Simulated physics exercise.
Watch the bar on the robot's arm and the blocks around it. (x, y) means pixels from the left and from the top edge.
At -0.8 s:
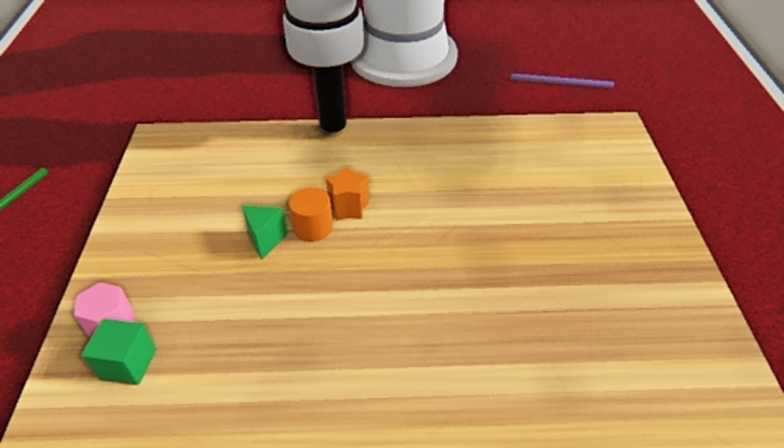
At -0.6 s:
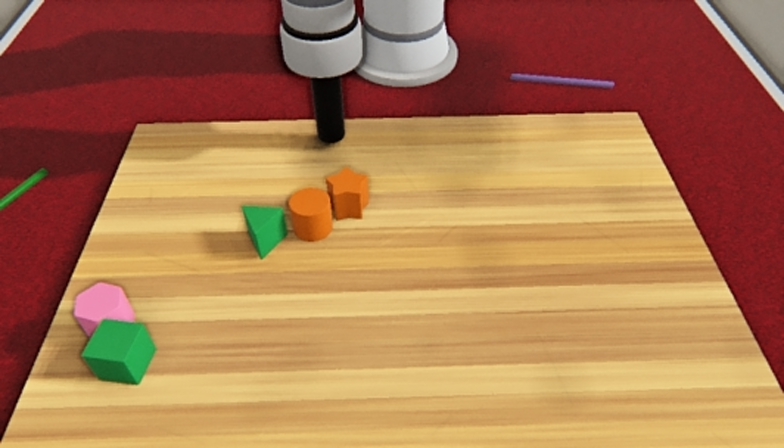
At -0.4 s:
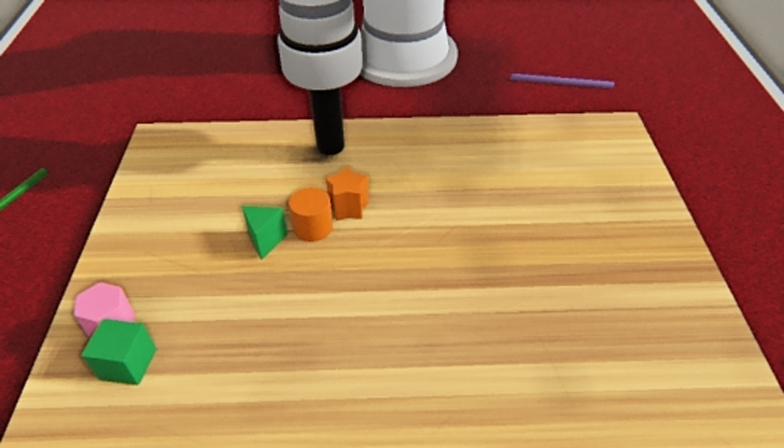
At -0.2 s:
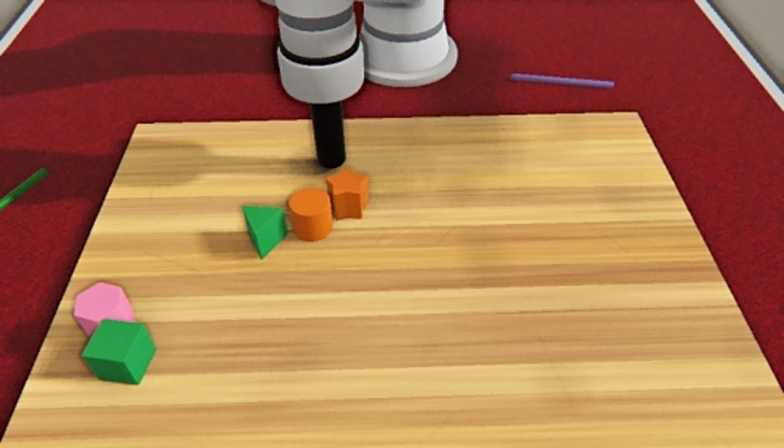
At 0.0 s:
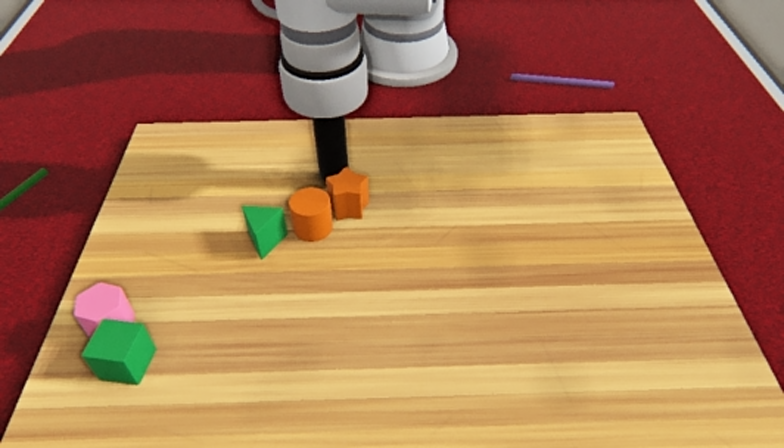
At the start, a robot arm holds a black bar at the back edge of a wooden board scattered with green, orange and pink blocks. The bar moves slowly forward over the board until its lower end is right behind the orange circle and star, while the blocks stay still.
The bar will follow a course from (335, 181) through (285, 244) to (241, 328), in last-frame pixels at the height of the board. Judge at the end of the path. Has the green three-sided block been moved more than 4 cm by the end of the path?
It seems not.
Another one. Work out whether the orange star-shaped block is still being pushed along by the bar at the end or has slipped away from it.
Gone from the front.
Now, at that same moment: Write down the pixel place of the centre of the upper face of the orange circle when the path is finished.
At roughly (305, 243).
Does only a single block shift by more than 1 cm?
I expect not.
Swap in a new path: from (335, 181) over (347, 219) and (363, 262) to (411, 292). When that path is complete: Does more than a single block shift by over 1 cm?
In short: No.
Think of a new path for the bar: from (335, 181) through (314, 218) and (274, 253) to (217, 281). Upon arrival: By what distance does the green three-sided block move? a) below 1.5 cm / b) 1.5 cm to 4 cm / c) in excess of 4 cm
My pick is c.
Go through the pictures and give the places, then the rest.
The first frame shows bar's lower end (333, 126); green square block (113, 339); green three-sided block (260, 215); orange circle (309, 201); orange star-shaped block (347, 181).
The second frame shows bar (332, 136); blocks still.
The third frame shows bar (331, 148); blocks still.
The fourth frame shows bar (332, 161); blocks still.
The fifth frame shows bar (334, 174); green square block (113, 339); green three-sided block (260, 215); orange circle (309, 201); orange star-shaped block (347, 181).
What follows on the original path. One third of the way, bar (300, 215); orange circle (304, 220); orange star-shaped block (346, 183), turned 15° anticlockwise.
Two thirds of the way, bar (268, 263); green three-sided block (238, 229), turned 95° clockwise; orange circle (305, 243); orange star-shaped block (346, 183), turned 15° anticlockwise.
At the end, bar (239, 321); green square block still; green three-sided block (238, 230), turned 95° clockwise; orange circle (305, 243); orange star-shaped block (346, 183), turned 15° anticlockwise.
